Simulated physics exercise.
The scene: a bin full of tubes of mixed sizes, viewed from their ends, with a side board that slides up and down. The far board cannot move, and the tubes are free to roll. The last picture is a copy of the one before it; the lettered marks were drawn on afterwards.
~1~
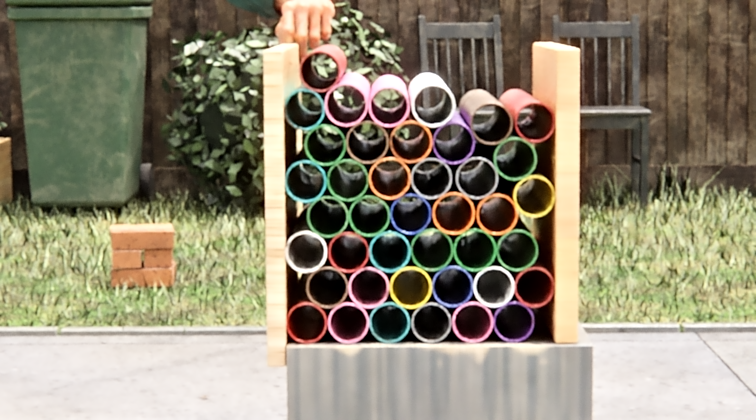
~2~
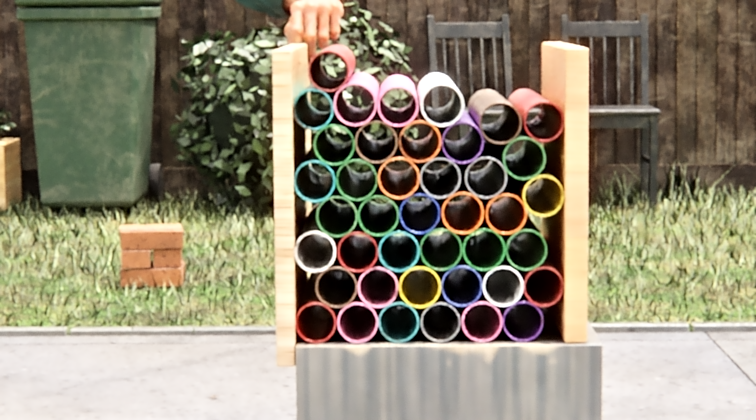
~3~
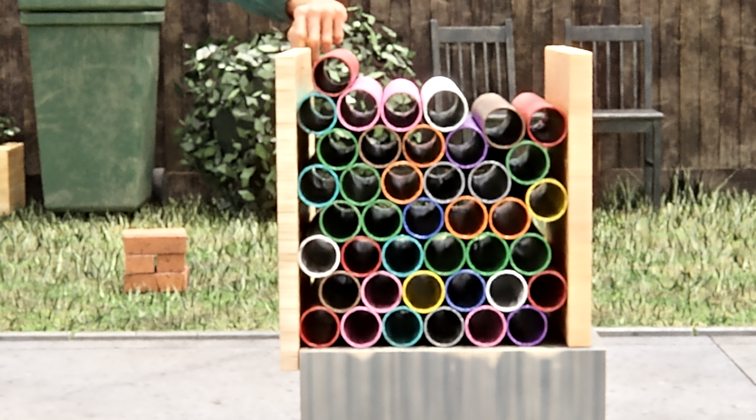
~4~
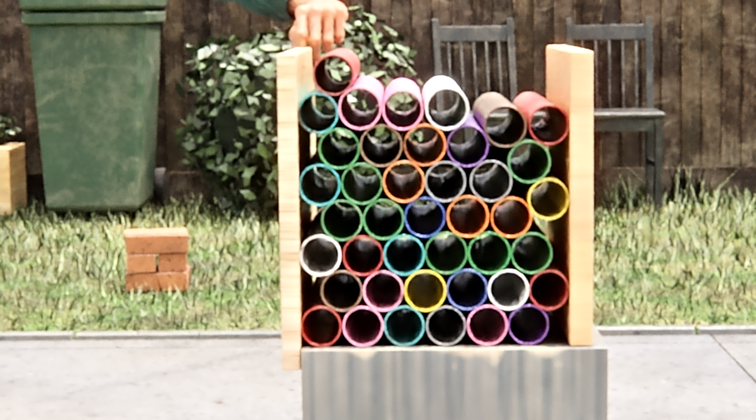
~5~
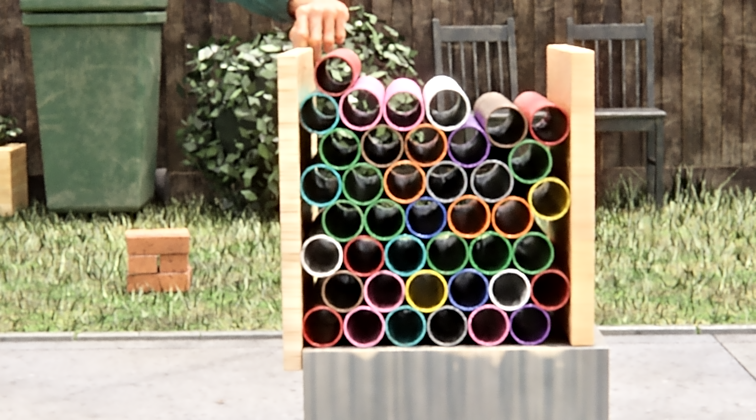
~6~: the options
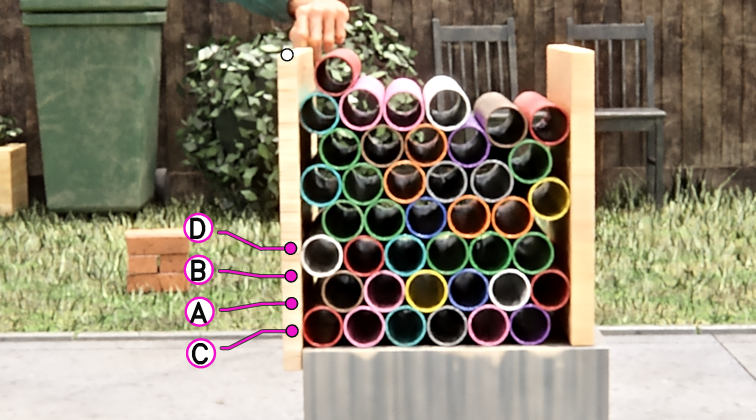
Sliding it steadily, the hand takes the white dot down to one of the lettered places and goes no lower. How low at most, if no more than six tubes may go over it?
Lower it to B and no more.
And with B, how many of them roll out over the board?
The count is five.
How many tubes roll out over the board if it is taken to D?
At D the number is five.
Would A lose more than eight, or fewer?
More than eight.
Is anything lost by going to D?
Yes.
On the marked copy, A at (291, 303); B at (291, 276); C at (292, 331); D at (290, 248); the white dot at (287, 55).
Taking B. A third of the way, top of the board (299, 147).
Two thirds of the way, top of the board (301, 249).
When it is over, top of the board (301, 275), five out over the board.
As for the rest, A more than six out over the board; C more than six out over the board; D five out over the board.
